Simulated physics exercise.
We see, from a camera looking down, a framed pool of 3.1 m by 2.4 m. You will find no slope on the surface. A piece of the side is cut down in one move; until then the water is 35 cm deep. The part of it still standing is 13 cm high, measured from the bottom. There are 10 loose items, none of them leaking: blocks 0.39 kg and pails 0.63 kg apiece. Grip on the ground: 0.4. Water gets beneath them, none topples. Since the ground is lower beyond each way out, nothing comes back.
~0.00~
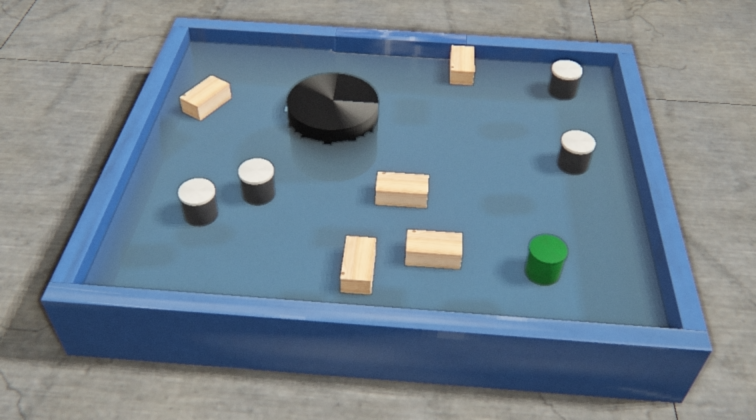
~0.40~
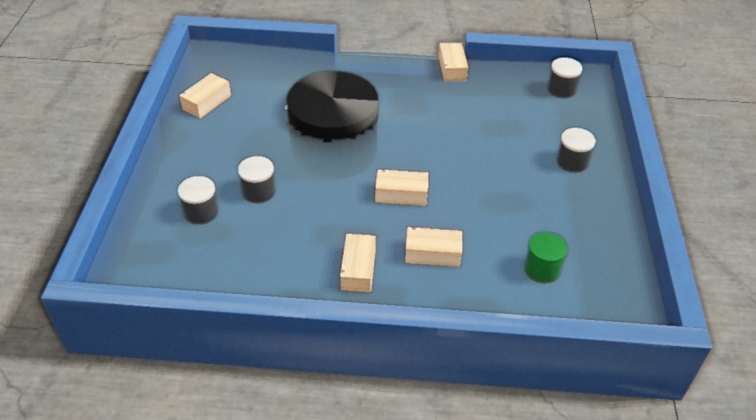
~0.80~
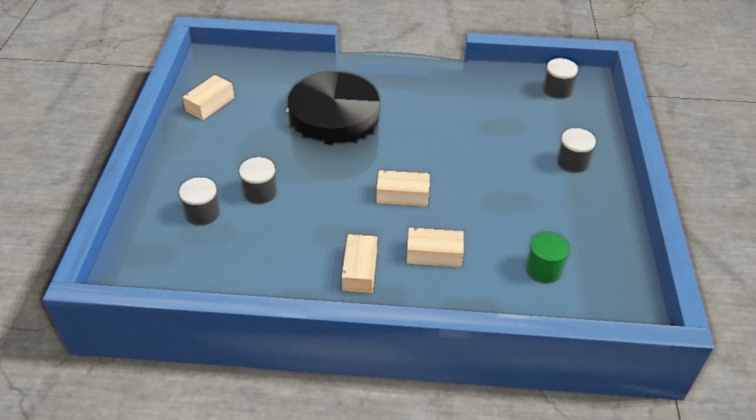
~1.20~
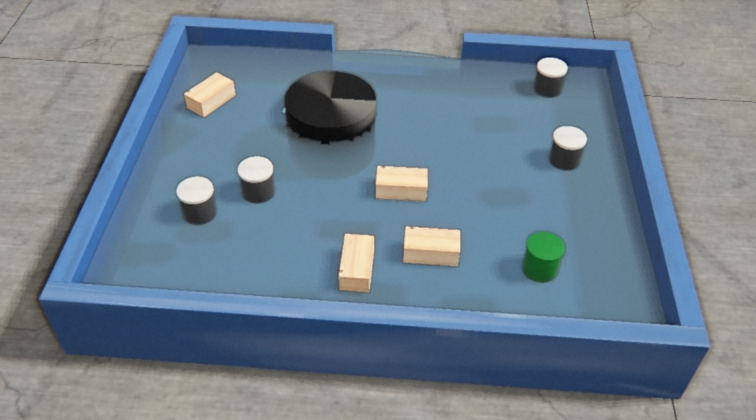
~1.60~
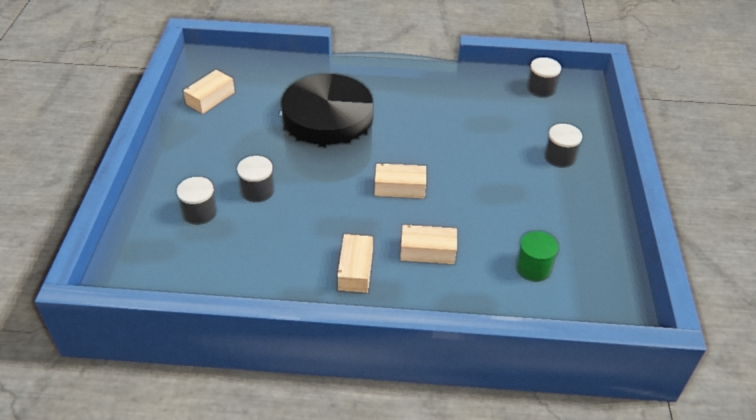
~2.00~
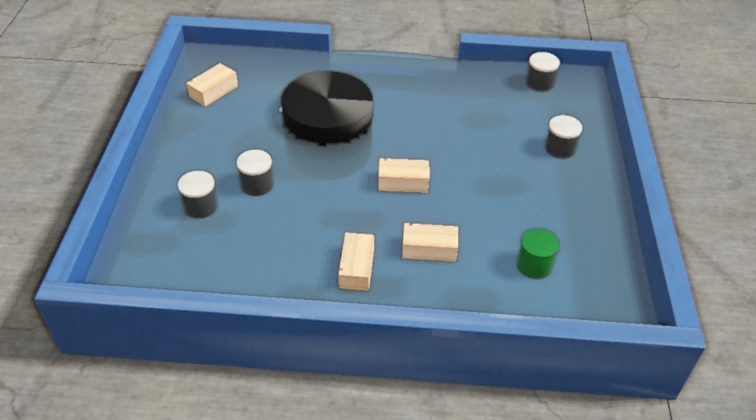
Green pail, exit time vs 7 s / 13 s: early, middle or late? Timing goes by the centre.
Late.
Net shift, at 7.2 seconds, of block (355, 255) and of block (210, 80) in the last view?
So you get 10 cm for the one named first, 60 cm for the other.
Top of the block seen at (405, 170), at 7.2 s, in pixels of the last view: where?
About (416, 130).
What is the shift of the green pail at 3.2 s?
By that time, close to 5 cm.
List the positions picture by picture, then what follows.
In the first picture, the green pail at (548, 249) floats; 35 cm deep round most things; 0 of 10 have shifted.
In the second picture, the green pail at (548, 247) floats; 35 cm deep round most things; 1 of 10 have shifted.
In the third picture, the green pail at (550, 247) floats; about 2430 L in view; 1 of 10 have shifted.
In the fourth picture, the green pail at (546, 246), afloat; 34 cm deep round most things; 5 of 10 have shifted.
In the fifth picture, the green pail at (539, 245), afloat, 5 cm from its start; about 2340 L in view; 7 of 10 have shifted.
In the sixth picture, the green pail at (540, 243) floats, 7 cm from its start; about 2290 L in view; 9 of 10 have shifted.
After 3.2 s the green pail is near (539, 242), 0.1 m from its start, afloat; 1 of 10 are out; 9 afloat.
After 7.2 s the green pail is near (538, 233), 0.2 m from its start, afloat; 1 of 10 are out; 9 afloat.
After 12.0 s the green pail is near (536, 222), 0.3 m from its start, afloat; 2 of 10 are out; 8 afloat.
After 16.0 s the green pail is near (533, 215), 0.4 m from its start, afloat; 3 of 10 are out; 7 afloat.
